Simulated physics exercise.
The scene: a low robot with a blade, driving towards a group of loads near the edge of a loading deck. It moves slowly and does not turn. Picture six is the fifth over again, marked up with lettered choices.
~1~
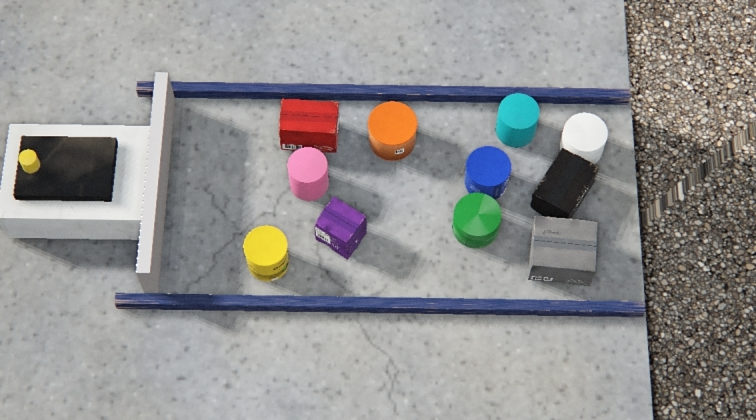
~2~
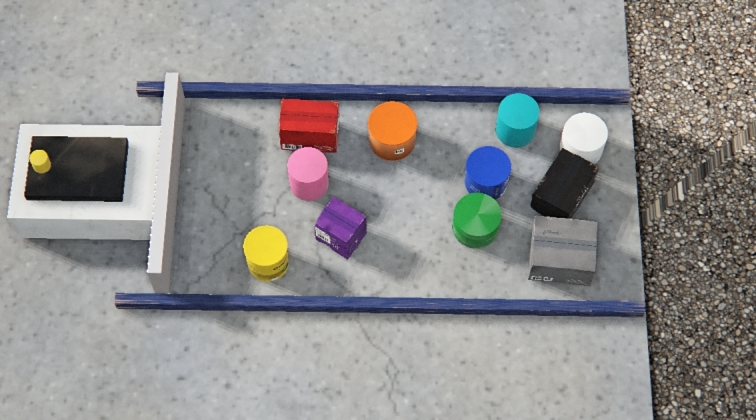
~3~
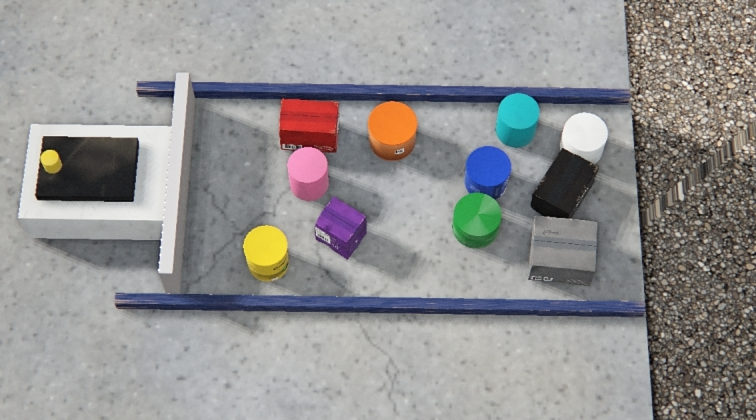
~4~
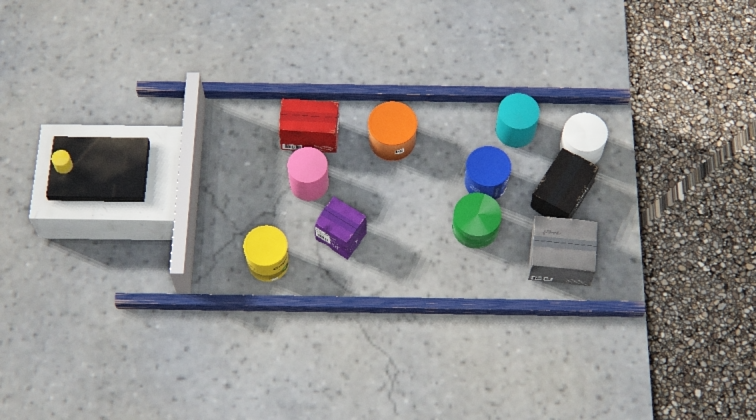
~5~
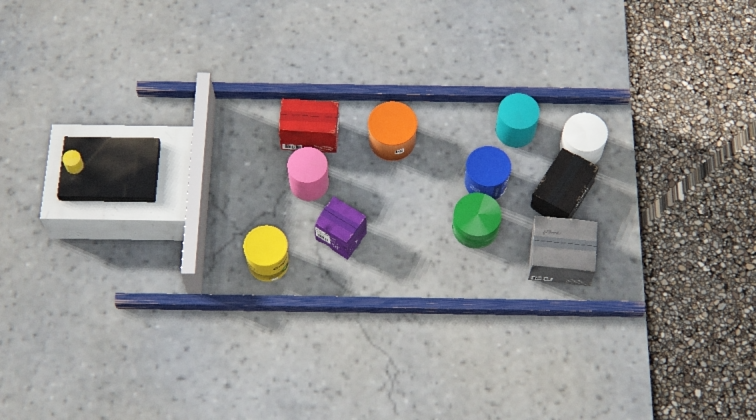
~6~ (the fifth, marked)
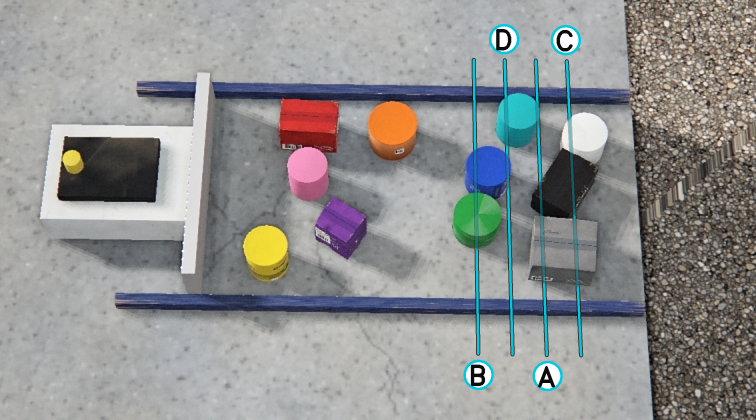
To begin with, a low white robot with a wide blade sits at the left, facing scattered colourful canisters and boxes between two blue rails on a grey deck. It then creeps a short way straight to the right, narrowing the gap to the yellow pail, while every load stays still.
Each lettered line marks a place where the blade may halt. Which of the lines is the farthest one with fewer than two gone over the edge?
Line D.
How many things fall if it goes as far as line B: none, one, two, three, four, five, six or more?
By then, none.
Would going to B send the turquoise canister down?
By then, no.
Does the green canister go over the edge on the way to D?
By then, no.
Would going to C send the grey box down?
Yes.
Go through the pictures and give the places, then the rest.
In the first frame, yellow pail (267, 254); grey box (562, 251); turquoise canister (517, 121).
In the second frame, robot (84, 168); pink canister (308, 174).
In the third frame, robot (95, 168); black box (564, 188).
In the fourth frame, robot (106, 168); white canister (583, 141).
In the fifth frame, robot (117, 168); red parcel (309, 126); purple parcel (340, 228); yellow pail (267, 254).
On the marked copy, A at (541, 201); B at (476, 200); C at (574, 201); D at (508, 200).
Taking D. A third of the way, robot (229, 170); yellow pail (335, 265); red parcel (347, 126).
Two thirds of the way, robot (342, 172); turquoise canister (546, 117); orange pail (508, 137).
When it is over, robot (428, 173); white canister (637, 149); grey box (622, 263); none fallen.
As for the rest, A drops three; B is within the limit but short; C drops five.
